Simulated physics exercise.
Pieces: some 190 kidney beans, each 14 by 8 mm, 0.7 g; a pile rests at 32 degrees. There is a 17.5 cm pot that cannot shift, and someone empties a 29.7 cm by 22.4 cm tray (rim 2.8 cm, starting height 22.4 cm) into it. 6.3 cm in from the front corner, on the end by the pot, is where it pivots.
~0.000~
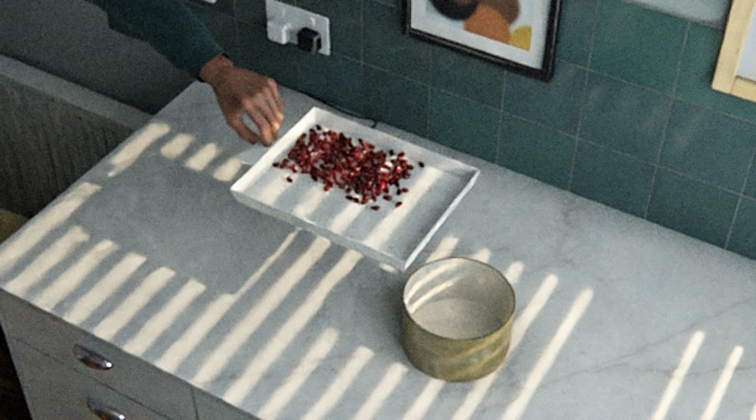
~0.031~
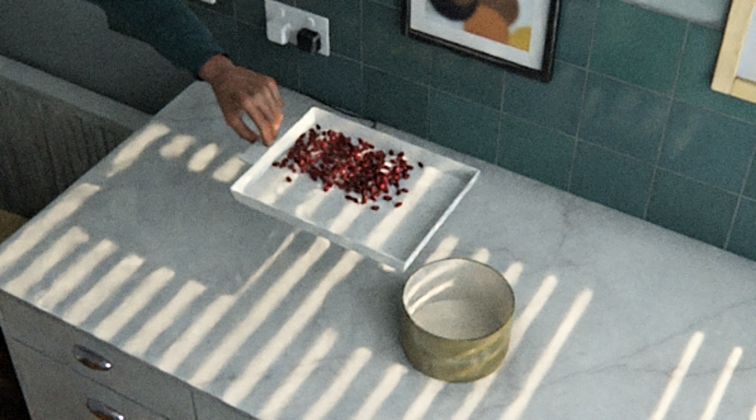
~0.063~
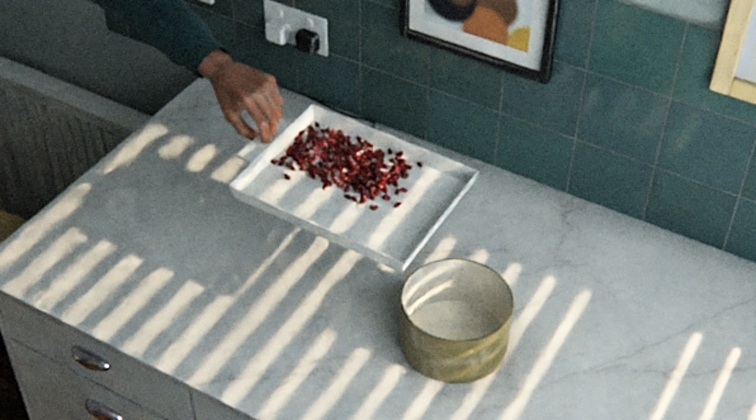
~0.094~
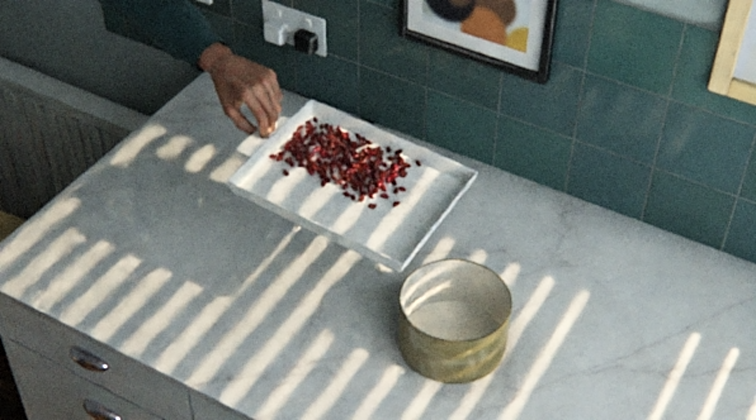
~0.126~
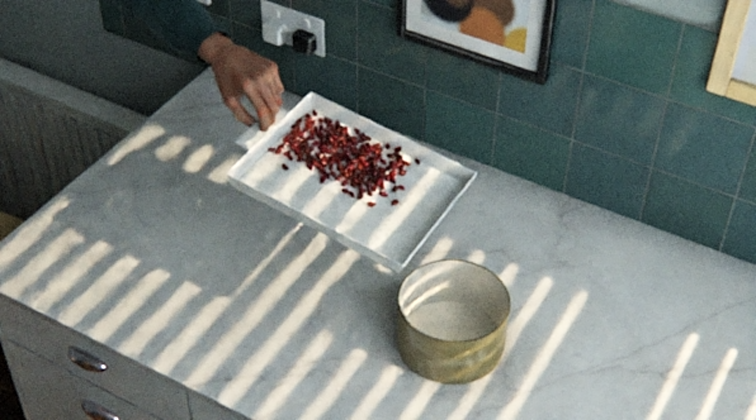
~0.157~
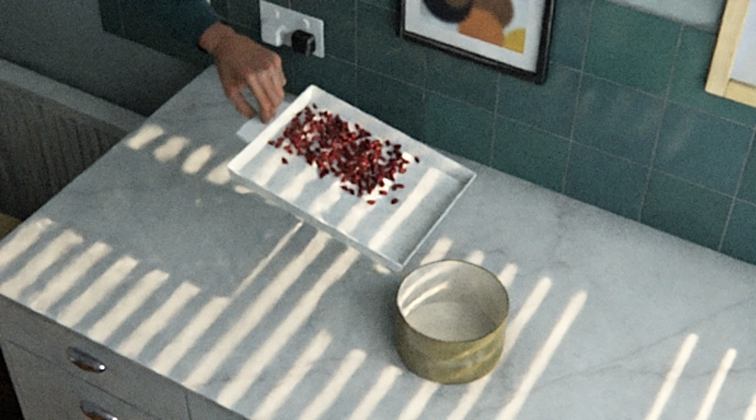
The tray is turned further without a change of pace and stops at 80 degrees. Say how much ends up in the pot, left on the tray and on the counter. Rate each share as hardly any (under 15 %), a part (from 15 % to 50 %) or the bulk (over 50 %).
Pot: A part; left on the tray: A part; counter: A part.
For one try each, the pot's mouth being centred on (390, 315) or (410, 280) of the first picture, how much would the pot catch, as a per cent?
Near 5 and 0 percent, one try each.
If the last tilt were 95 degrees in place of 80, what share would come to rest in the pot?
It would be near 55 per cent.
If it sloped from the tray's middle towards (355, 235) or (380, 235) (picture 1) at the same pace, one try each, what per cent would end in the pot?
Estimate: Some 0 % and some 0 % respectively.
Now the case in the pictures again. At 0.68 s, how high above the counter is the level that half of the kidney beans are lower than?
Median height: Approx. 24 cm.
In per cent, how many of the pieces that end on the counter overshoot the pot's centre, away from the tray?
Near 90 in a hundred.
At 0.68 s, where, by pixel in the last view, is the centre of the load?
The middle of the load should be near (453, 206) then.
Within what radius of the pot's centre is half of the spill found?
Some 20 centimetres.
After 0.47 s, tilt 44 degrees; the tray holds 100 %, the pot 0 %.
Then, at 0.68 s, tilt 67 degrees; the tray holds 95 %, the pot 0 %.
After 1.01 s, tilt 80 degrees; the tray holds 30 %, the pot 35 %.
At rest (2.3 s), pot 35 %, tray 30 %, counter 35 %.
